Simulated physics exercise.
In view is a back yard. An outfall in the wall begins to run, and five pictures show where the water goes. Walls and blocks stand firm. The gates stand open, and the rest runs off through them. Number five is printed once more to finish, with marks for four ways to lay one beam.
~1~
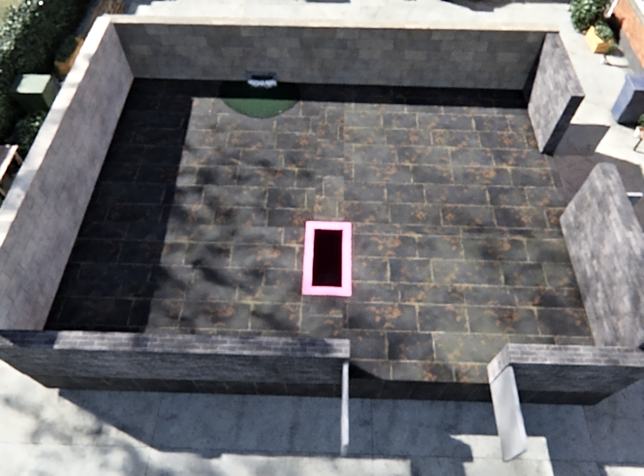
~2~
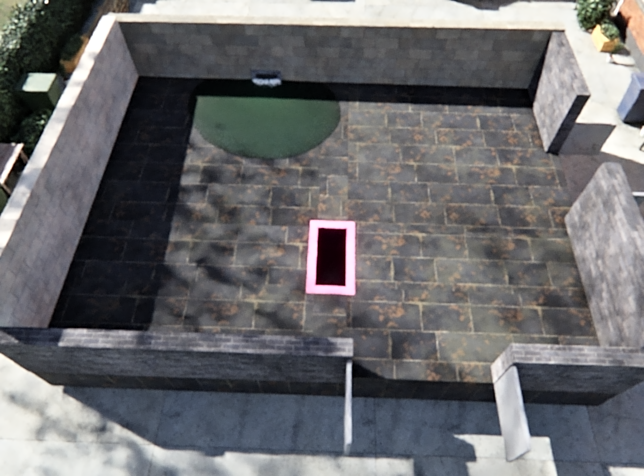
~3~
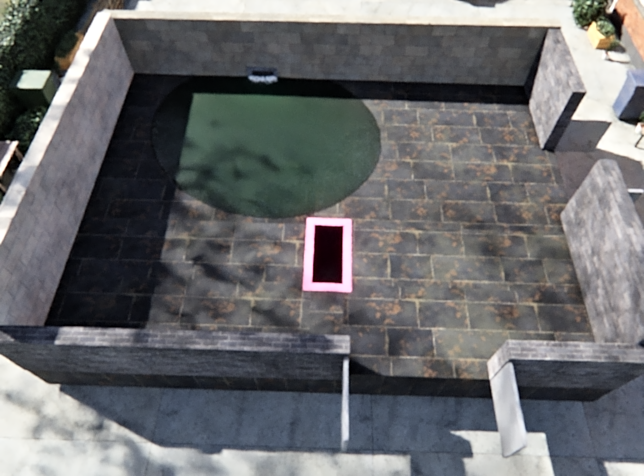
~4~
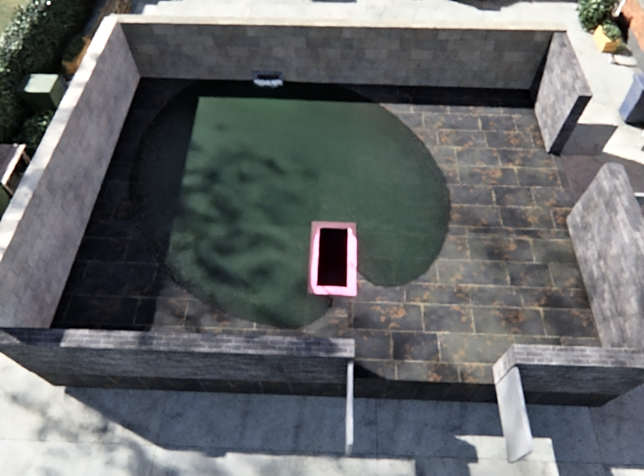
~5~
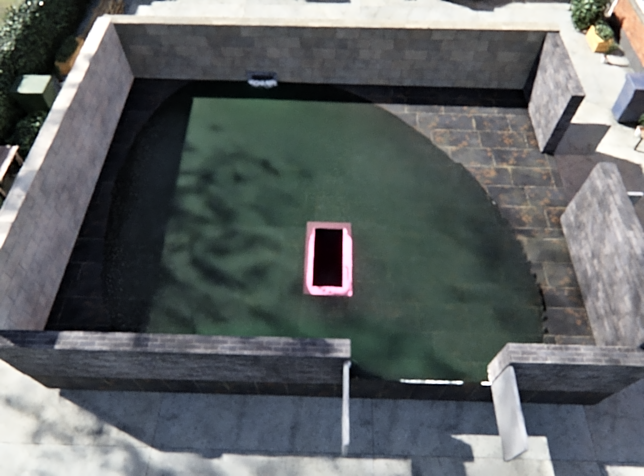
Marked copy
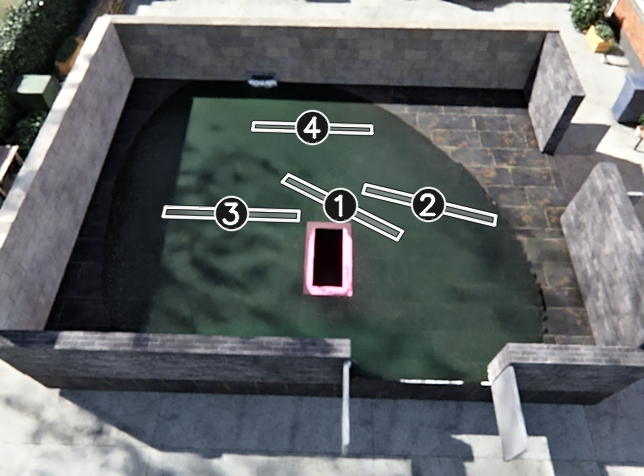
Dark green water spreads from a small outlet at the back wall of a walled, stone-paved yard, widening from a small patch into a broad round pool. It reaches the pink-framed opening near the middle, wraps around it, then covers most of the paving, reaching the front wall and the gap there.
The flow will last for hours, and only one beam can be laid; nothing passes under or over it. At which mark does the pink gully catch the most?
It is 2.
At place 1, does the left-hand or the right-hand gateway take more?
The left one.
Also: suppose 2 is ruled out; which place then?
Here it is place 3.
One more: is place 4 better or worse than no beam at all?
Worse.
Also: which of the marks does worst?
Here it is place 4.
On the marked copy, 1 from (285, 178) to (399, 235); 2 from (364, 188) to (495, 220); 3 from (164, 211) to (298, 215); 4 from (253, 126) to (371, 129).
If 1 is chosen, about 11 % of the stream runs into the pink gully, about 89 % out by the gates.
If 2 is chosen, about 24 % of the stream runs into the pink gully, about 75 % out by the gates.
If 3 is chosen, about 17 % of the stream runs into the pink gully, about 82 % out by the gates.
If 4 is chosen, about 7 % of the stream runs into the pink gully, about 93 % out by the gates.
